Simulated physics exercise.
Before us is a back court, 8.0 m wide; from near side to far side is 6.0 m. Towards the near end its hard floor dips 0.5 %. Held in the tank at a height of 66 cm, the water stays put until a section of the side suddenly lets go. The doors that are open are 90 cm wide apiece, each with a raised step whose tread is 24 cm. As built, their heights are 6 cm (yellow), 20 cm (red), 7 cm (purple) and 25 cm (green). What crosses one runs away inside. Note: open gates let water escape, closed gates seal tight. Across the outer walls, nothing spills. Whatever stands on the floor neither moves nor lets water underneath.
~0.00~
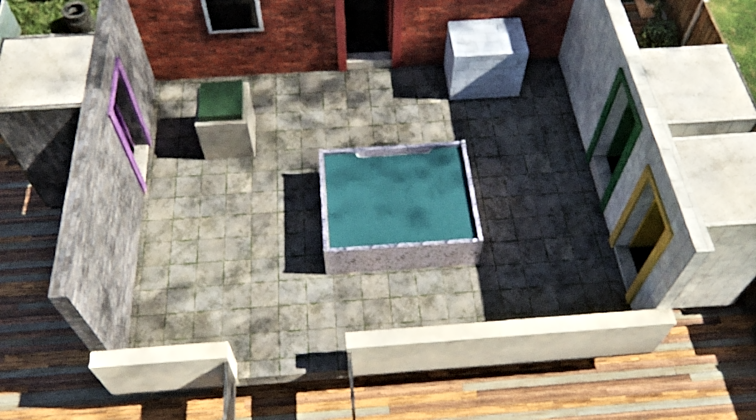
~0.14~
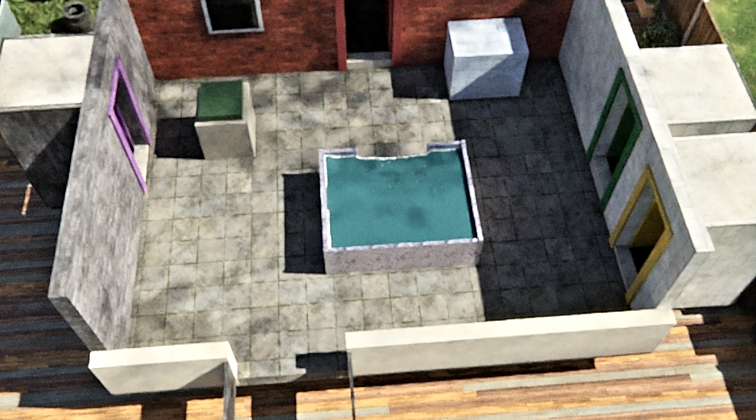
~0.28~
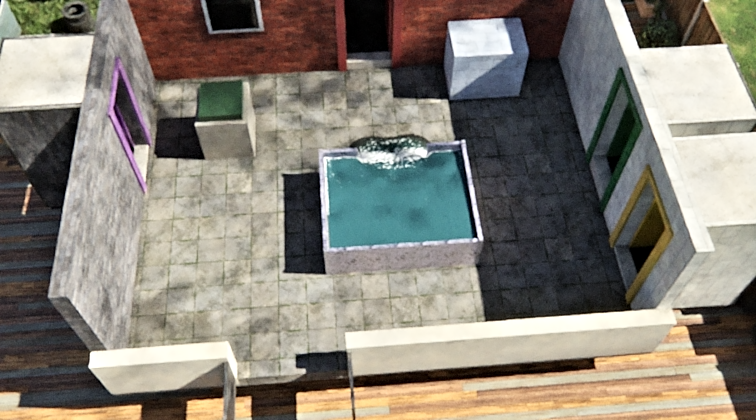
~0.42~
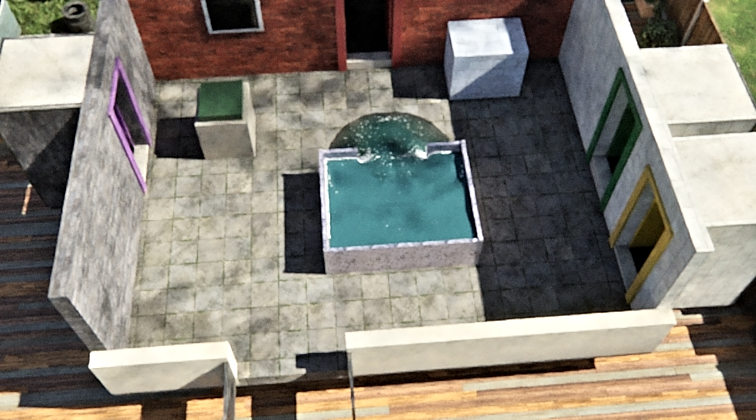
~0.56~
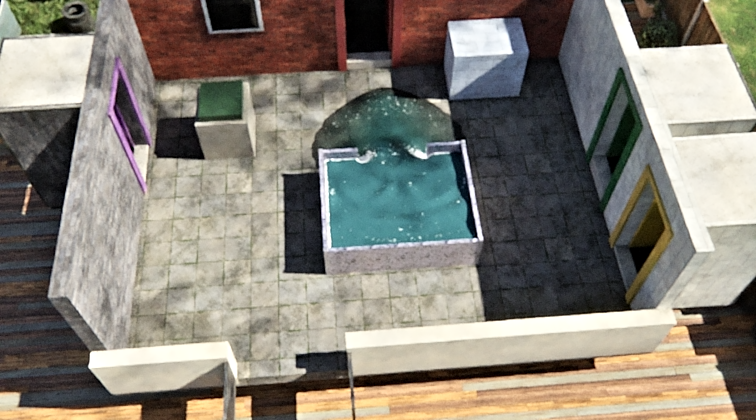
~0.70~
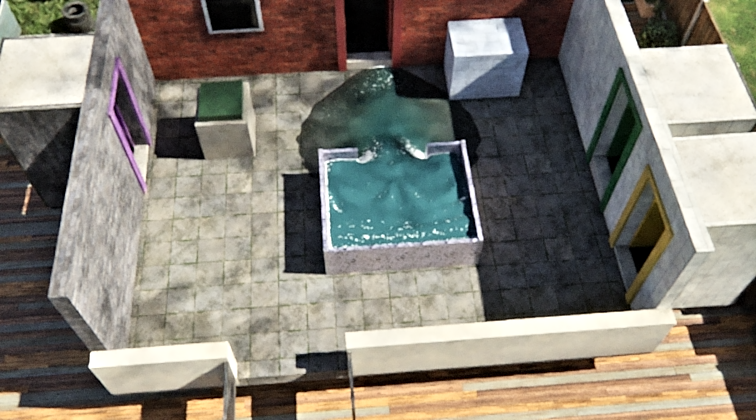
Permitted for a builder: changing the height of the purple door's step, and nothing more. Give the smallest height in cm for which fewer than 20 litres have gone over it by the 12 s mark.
About 6.5 cm.
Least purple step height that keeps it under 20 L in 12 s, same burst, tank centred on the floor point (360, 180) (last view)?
7.0 cm, give or take.
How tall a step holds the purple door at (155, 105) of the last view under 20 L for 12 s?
You'd want it roughly 20 cm high.
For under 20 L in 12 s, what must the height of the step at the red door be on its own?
For red, a step near 30 cm.
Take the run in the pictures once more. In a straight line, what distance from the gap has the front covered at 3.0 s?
Distance from gap: Approx. 5.0 m.
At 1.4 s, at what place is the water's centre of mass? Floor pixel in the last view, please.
(394, 182) or so.
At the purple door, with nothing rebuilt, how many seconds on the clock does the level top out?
Near 6.0 seconds.
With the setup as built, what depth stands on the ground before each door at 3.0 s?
Yellow door 0 cm, red door 27 cm, purple door 1 cm, green door 0 cm.
After 1.4 s water covers 20 % of the floor, deepest (45 cm) near (441, 72); it has not reached the purple door.
After 3.0 s water covers 35 % of the floor, deepest (27 cm) near (367, 70); it has not reached the purple door.
After 12.0 s water covers 100 % of the floor, deepest (12 cm) near (403, 308); 5 cm at the purple door, 15 litres in over its 7 cm step.
At the purple door as built, the water arrived by 3.2 s and peaked near 10 cm at 6.2 s.
Run again over the same 12 s with other heights there, 31 litres in over 5.5 cm, 12 litres over 7.5 cm. The limit of 20 litres is kept from about 6.5 cm up.
